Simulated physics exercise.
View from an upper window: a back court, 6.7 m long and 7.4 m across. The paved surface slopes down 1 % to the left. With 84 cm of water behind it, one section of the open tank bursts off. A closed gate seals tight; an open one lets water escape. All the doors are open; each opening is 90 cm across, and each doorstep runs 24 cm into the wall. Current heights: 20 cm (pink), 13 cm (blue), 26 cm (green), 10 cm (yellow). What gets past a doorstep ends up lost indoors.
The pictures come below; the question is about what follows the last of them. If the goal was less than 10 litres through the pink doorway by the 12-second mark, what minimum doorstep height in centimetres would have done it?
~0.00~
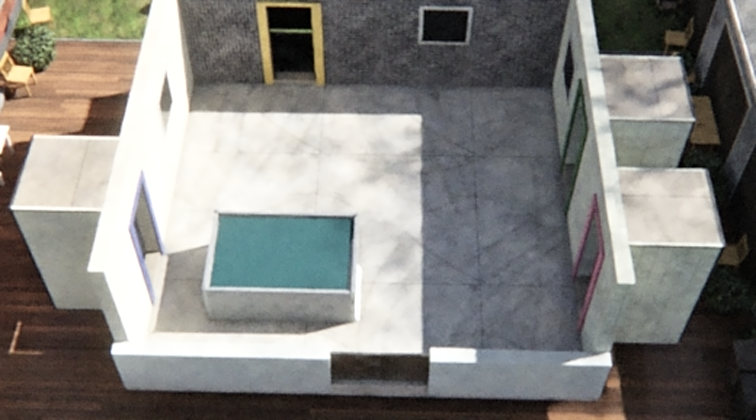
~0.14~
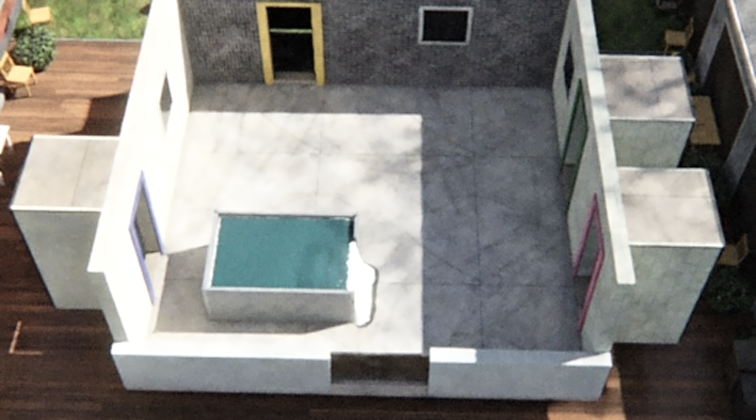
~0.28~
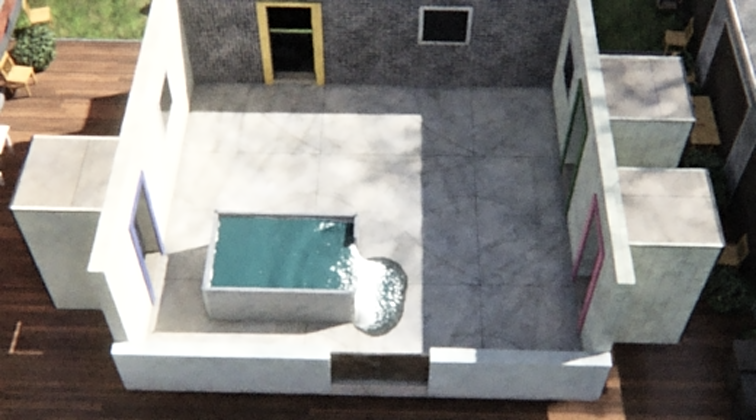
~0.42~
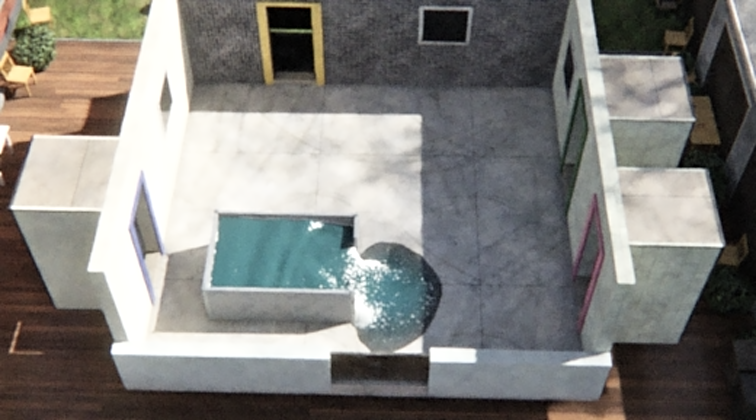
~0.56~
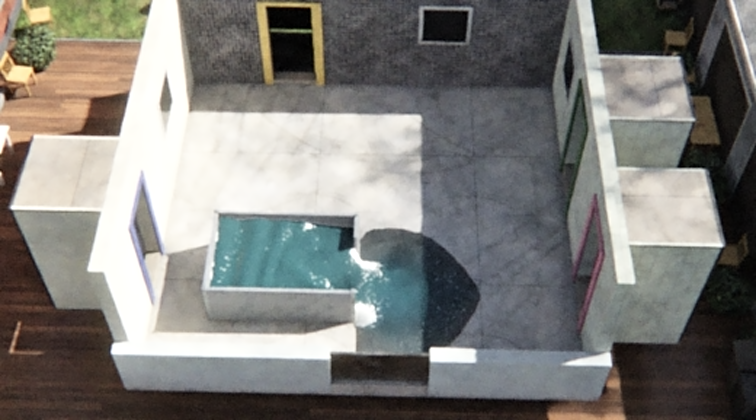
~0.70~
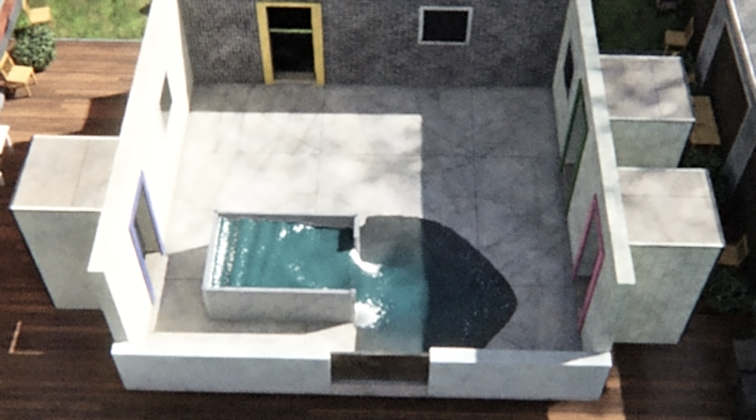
A doorstep of about 30 cm would have done it.
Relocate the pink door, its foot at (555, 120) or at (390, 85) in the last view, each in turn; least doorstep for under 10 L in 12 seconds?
12.0 and 10.0 cm.
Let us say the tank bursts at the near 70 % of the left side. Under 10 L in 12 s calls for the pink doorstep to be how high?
Minimum height: Approx. 11.5 cm.
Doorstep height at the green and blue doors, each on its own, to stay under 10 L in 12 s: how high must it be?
You'd want about 11.5 centimetres at green and about 8.5 centimetres at blue.
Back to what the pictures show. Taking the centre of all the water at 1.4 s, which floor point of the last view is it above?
It lies near (352, 289) in the last picture.
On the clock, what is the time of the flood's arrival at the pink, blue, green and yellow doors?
Pink: 1.0 s; blue: 8.5 s; green: 1.8 s; yellow: 5.5 s.
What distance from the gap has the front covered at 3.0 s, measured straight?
Distance from gap: Approx. 6.4 m.
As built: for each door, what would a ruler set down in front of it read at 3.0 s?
Depths in cm: Pink 28, blue 0, green 14, yellow 0.
After 1.4 s water covers 30 % of the floor, deepest (46 cm) near (586, 376); 21 cm at the pink door, 2 litres in over its 20 cm doorstep.
After 3.0 s water covers 35 % of the floor, deepest (35 cm) near (529, 356); 28 cm at the pink door, 64 litres in over its 20 cm doorstep.
After 12.0 s water covers 95 % of the floor, deepest (18 cm) near (148, 330); 4 cm at the pink door, 81 litres in over its 20 cm doorstep.
At the pink door as built, the water arrived by 1.0 s and peaked near 35 cm at 2.4 s.
Run again over the same 12 s with other heights there, 24 litres in over 26 cm, 2 litres over 35 cm. The limit of 10 litres is kept from about 30 cm up.
